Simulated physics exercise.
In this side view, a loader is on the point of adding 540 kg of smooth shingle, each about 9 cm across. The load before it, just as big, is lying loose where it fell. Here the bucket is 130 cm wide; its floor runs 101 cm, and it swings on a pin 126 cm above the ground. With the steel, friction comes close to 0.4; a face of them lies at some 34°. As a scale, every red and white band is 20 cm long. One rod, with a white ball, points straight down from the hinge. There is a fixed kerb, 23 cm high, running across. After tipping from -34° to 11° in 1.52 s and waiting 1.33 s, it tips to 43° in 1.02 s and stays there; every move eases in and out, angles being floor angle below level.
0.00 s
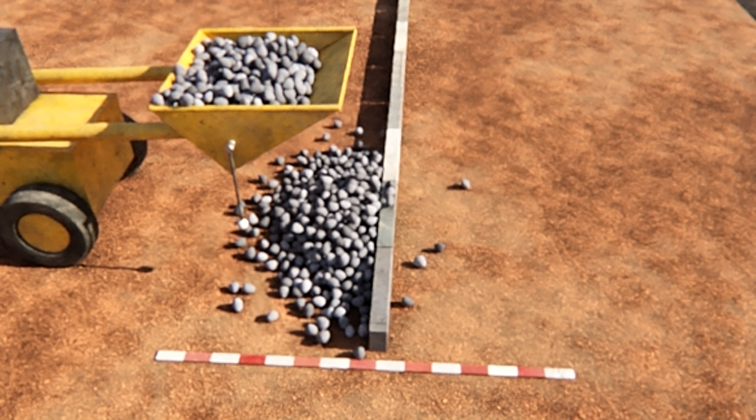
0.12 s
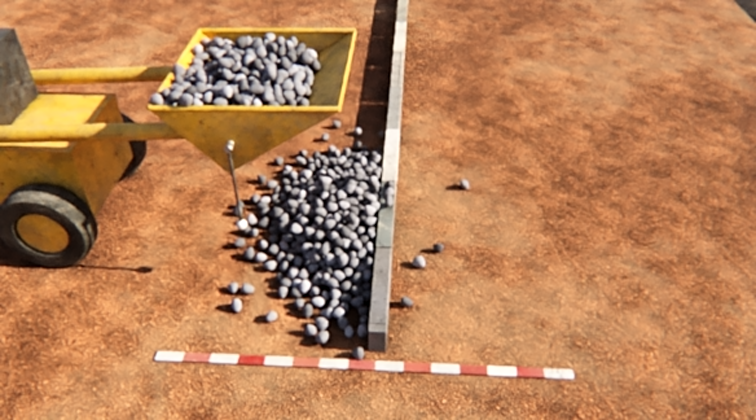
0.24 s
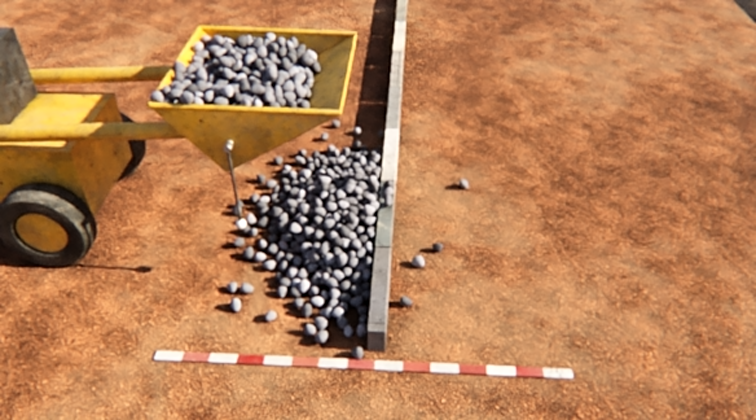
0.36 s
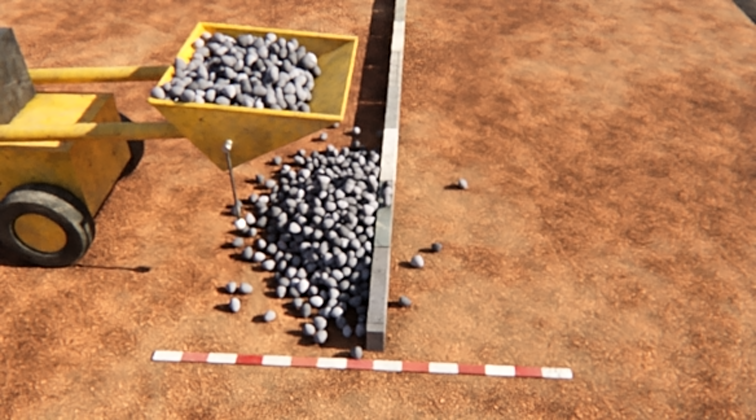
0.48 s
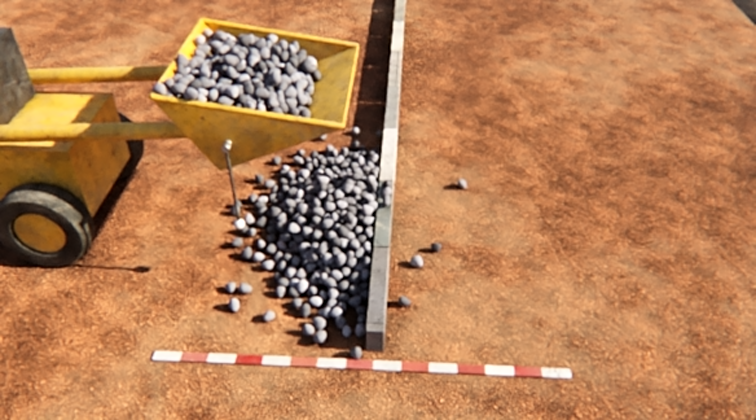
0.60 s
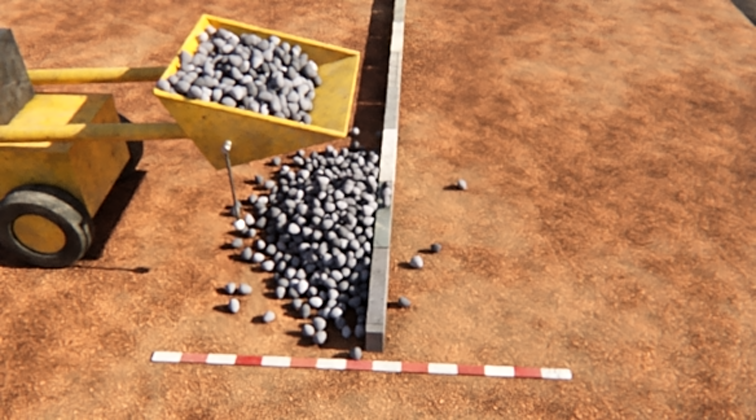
A yellow loader's bucket, full of smooth grey stones, tilted slightly as its back edge rose and its front lip dipped, while the loose heap of stones below lay still against a low kerb.
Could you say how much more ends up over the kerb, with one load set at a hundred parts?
I'd put it at 37 parts in every hundred.
After 1.1 s the floor is at 4°; in per cent of one load, 100 in the bucket, 99 on this side of the kerb, 1 over the kerb; the foremost stones are at (407, 221).
After 1.6 s the floor is at 11°; in per cent of one load, 97 in the bucket, 103 on this side of the kerb, 1 over the kerb; the foremost stones are at (407, 221).
After 4.3 s the floor is at 43°; in per cent of one load, 0 in the bucket, 163 on this side of the kerb, 38 over the kerb; the foremost stones are at (525, 207).
After 7.2 s the floor is at 43°; in per cent of one load, 0 in the bucket, 162 on this side of the kerb, 38 over the kerb; the foremost stones are at (525, 207). Net gain over the kerb, 37.
